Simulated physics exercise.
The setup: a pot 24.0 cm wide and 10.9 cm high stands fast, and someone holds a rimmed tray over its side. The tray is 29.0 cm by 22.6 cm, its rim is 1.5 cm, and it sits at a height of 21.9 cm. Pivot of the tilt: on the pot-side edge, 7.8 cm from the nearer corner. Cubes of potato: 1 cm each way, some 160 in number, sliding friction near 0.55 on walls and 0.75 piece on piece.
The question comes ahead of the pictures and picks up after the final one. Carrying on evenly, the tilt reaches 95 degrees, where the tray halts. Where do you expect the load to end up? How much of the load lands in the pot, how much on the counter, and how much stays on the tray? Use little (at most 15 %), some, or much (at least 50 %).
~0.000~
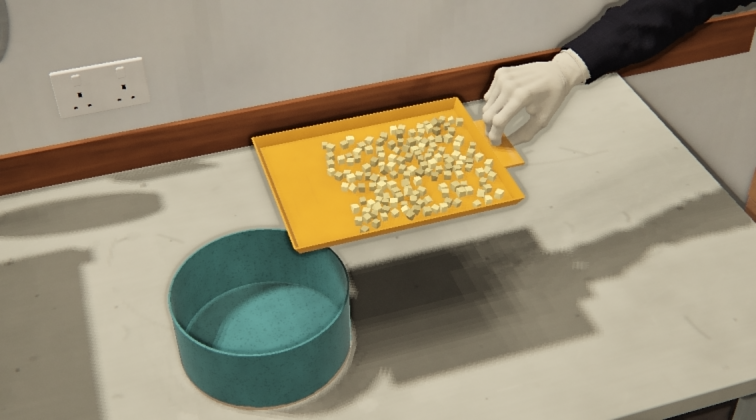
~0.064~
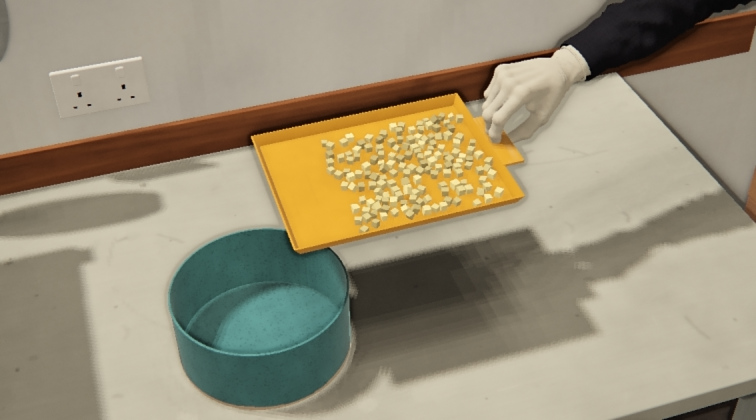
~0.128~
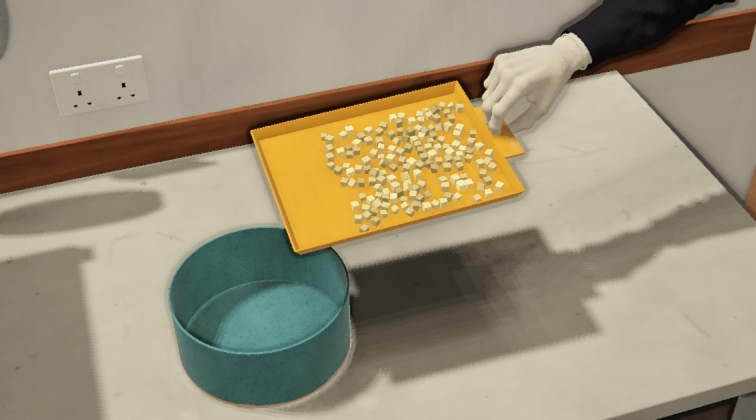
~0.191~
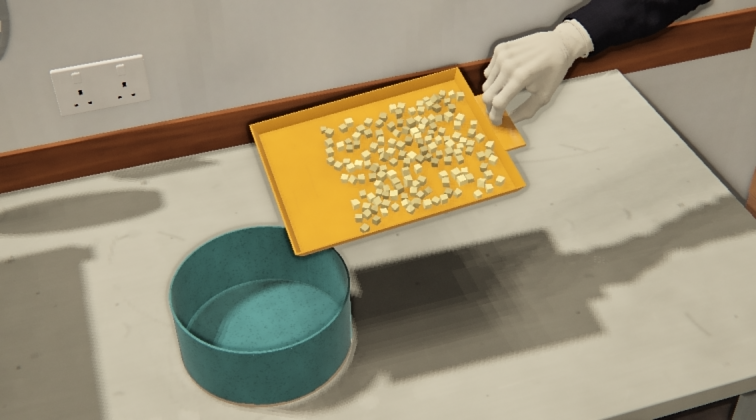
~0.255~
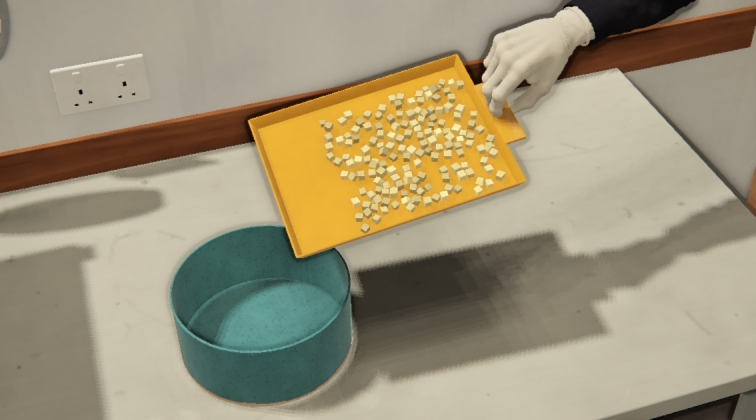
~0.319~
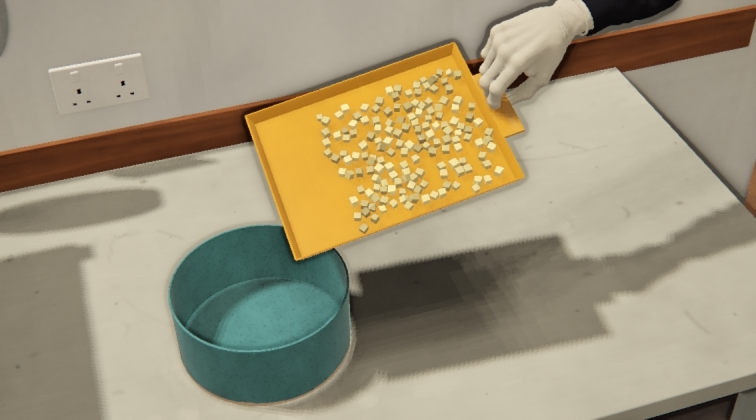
Pot - much, counter - some, tray - little.
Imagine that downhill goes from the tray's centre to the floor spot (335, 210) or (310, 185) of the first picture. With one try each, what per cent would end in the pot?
That would be close to 90 per cent, then close to 65 per cent.
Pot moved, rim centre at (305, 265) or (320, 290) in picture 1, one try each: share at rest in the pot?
I'd say close to 50 percent for the first spot and 95 percent for the second.
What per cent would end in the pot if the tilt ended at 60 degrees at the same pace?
In that case it comes to about 50 in a hundred.
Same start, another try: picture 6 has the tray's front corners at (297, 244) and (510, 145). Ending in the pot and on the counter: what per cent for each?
The pot gets 90 and the counter 10.
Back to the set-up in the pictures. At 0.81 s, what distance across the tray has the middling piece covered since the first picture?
Roughly 11 cm.
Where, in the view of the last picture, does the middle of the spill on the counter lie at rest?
At rest, its centre lies at about (347, 413).
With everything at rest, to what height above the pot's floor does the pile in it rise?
I'd say near 2.0 centimetres.
After 0.81 s, tilt 55 degrees; the tray holds 95 %, the pot 0 %.
After 1.14 s, tilt 79 degrees; the tray holds 15 %, the pot 45 %.
After 1.57 s, tilt 95 degrees; the tray holds 0 %, the pot 60 %.
By 2.4 s all is still; pot 60 %, counter 40 %, tray 0 %.
